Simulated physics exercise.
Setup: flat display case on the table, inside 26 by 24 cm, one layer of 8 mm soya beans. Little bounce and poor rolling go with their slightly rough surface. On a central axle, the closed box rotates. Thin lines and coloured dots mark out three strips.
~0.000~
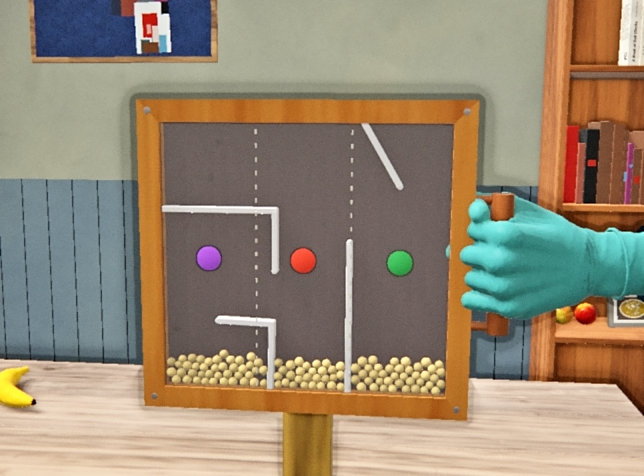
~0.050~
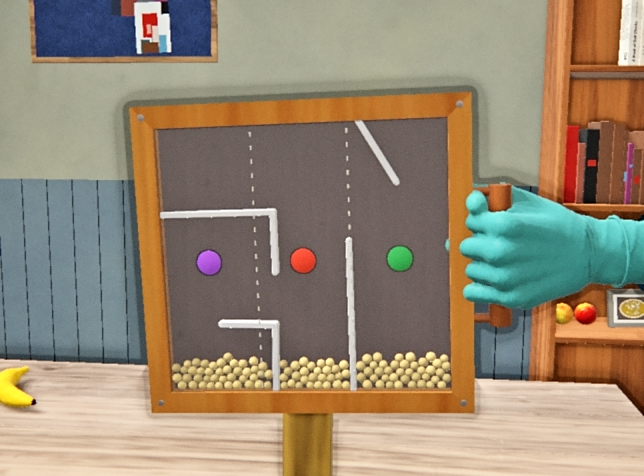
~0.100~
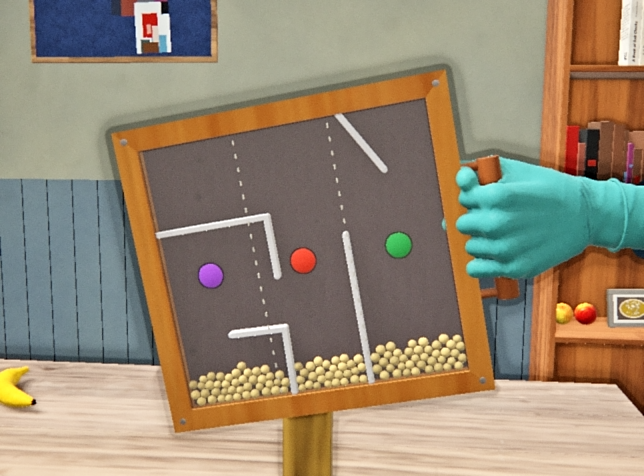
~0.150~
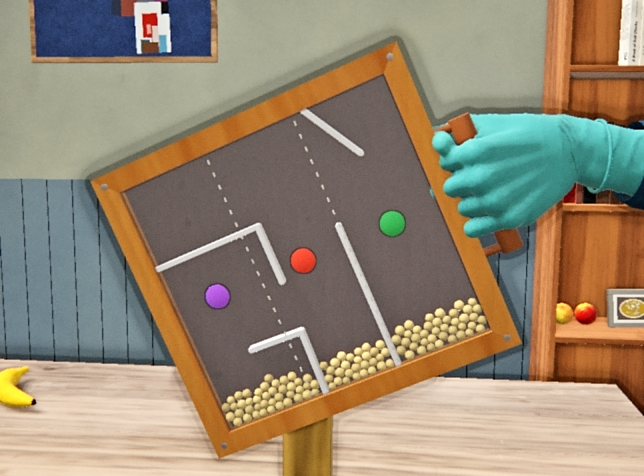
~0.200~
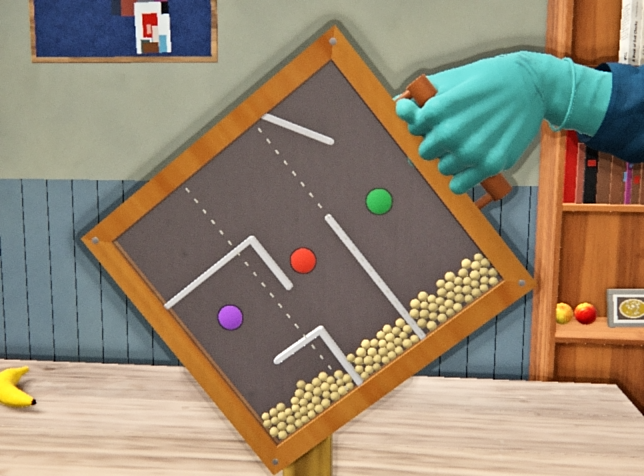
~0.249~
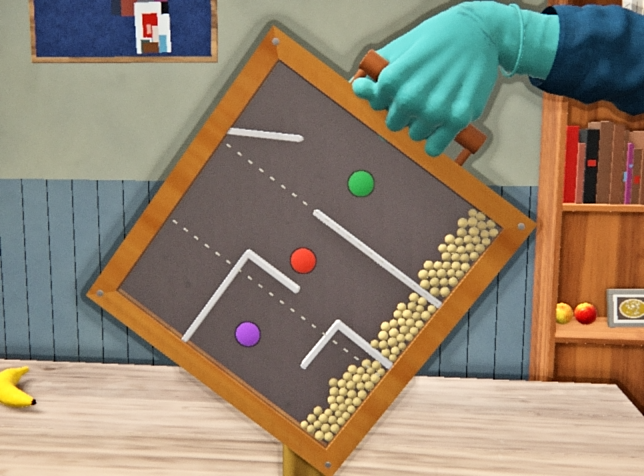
A wood-framed square case stands on a post above a pale tabletop, seen from the front by a still camera, with a banana, blue panelling and a bookshelf around it. Purple, red and green discs and white bars cross its grey face, with small beige beans along the bottom. A teal-gloved hand turns the case anticlockwise, slowly then further, and the beans shift along toward the right corner.
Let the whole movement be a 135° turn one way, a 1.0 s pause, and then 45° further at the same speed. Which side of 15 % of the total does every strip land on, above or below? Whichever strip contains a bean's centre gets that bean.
Red strip: Below, purple strip: Above, green strip: Below.
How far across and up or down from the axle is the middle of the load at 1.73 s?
The middle sits around 7 cm right of it and 8 cm below it.
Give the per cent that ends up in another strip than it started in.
Around 65 percent.
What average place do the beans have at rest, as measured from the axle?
Right: About 8 cm; below: About 6 cm.
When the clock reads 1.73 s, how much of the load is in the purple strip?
It works out at roughly 90 %.
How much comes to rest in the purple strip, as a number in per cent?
About 90 per cent.
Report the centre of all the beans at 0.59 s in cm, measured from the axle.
5 cm right, 2 cm above.
After 0.59 s, it stands 135° anticlockwise; the beans' middle is 5 cm right of and 2 cm above the centre; red 25 %, purple 40 %, green 35 %.
After 1.73 s, it stands 156° anticlockwise; the beans' middle is 7 cm right of and 8 cm below the centre; red 5 %, purple 90 %.
After 1.88 s, it stands 180° anticlockwise; the beans' middle is 9 cm right of and 5 cm below the centre; red 5 %, purple 90 %.
At rest by 2.6 s, it stands 180° anticlockwise; red 10 %, purple 90 %, green 0 %.
